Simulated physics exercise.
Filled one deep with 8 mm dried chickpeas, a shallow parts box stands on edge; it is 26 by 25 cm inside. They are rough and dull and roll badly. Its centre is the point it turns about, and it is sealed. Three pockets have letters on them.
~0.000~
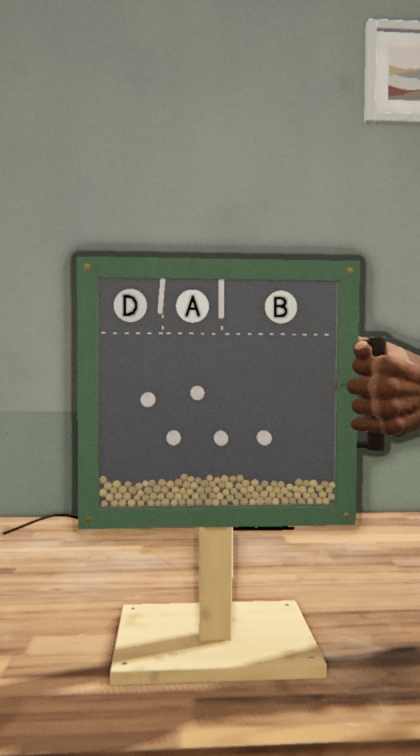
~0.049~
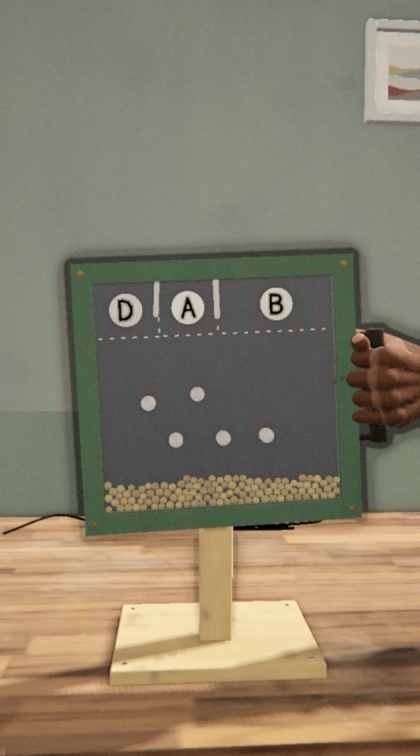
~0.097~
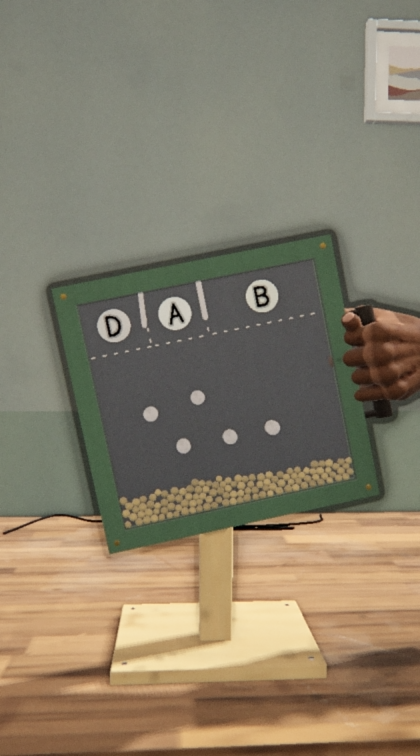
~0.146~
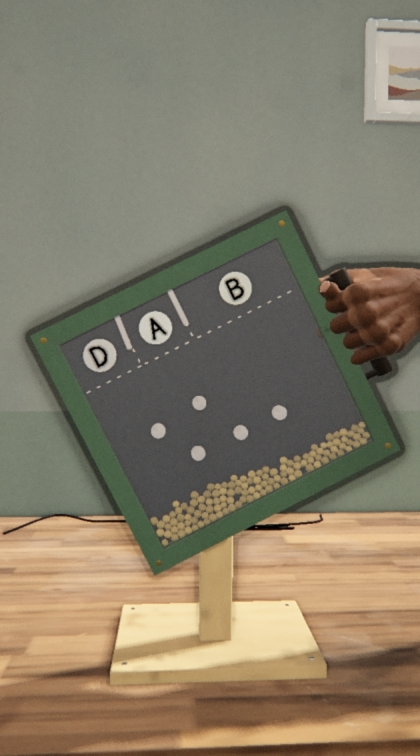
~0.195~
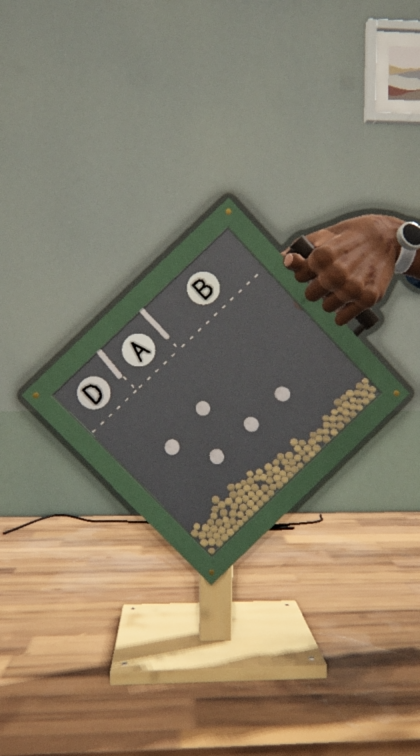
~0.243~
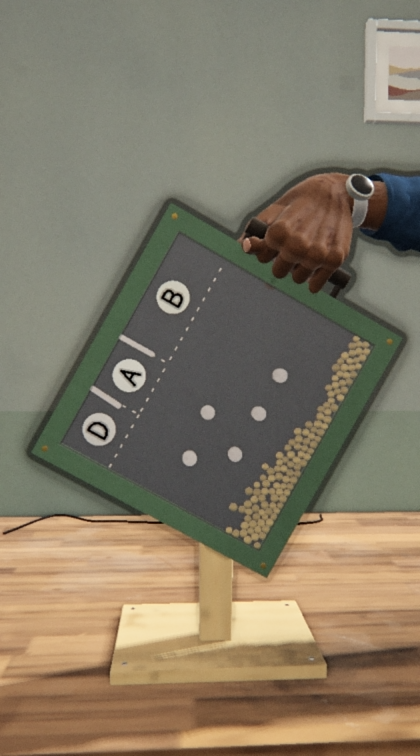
A green-framed box marked D, A and B turned anticlockwise on its wooden stand as a hand swung its handle upward, while the small pale balls inside shifted into a slope along its lower edge.
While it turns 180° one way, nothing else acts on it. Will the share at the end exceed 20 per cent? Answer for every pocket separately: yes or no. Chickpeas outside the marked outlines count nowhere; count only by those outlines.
Separately, pocket A yes, pocket B yes, pocket D yes.
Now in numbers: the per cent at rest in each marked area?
Pocket A: 25; pocket B: 25; pocket D: 45.
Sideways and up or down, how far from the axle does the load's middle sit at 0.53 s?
Some 7 cm right and 1 cm above.
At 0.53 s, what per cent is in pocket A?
Roughly 0 per cent.
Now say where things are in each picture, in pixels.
In the first picture, level; about 120 chickpeas; load centre (218, 492); top chickpea (184, 478); A (192, 306), B (281, 307), D (130, 305).
In the second picture, turned 3° anticlockwise; load centre (222, 492); top chickpea (187, 479); 5 fixed pegs, one at (176, 440).
In the third picture, turned 12° anticlockwise; load centre (234, 491); top chickpea (349, 461); wall ends (144, 325), (205, 318).
In the fourth picture, turned 27° anticlockwise; load centre (256, 485); top chickpea (362, 425).
In the fifth picture, turned 44° anticlockwise; load centre (279, 471); top chickpea (366, 381).
In the sixth picture, turned 61° anticlockwise; load centre (297, 452); top chickpea (356, 339); A (129, 376), B (173, 297), D (99, 429).
After 0.39 s, it stands 113° anticlockwise; the chickpeas' middle is 10 cm right of and level with the centre; nothing in the marked areas.
After 0.53 s, it stands 161° anticlockwise; the chickpeas' middle is 7 cm right of and 1 cm above the centre; D 10 %.
After 0.65 s, it stands 180° anticlockwise; the chickpeas' middle is 5 cm right of and 4 cm below the centre; A 5 %, B 10 %, D 30 %.
Settled by 1.5 s, it stands 180° anticlockwise; A 25 %, B 25 %, D 45 %.
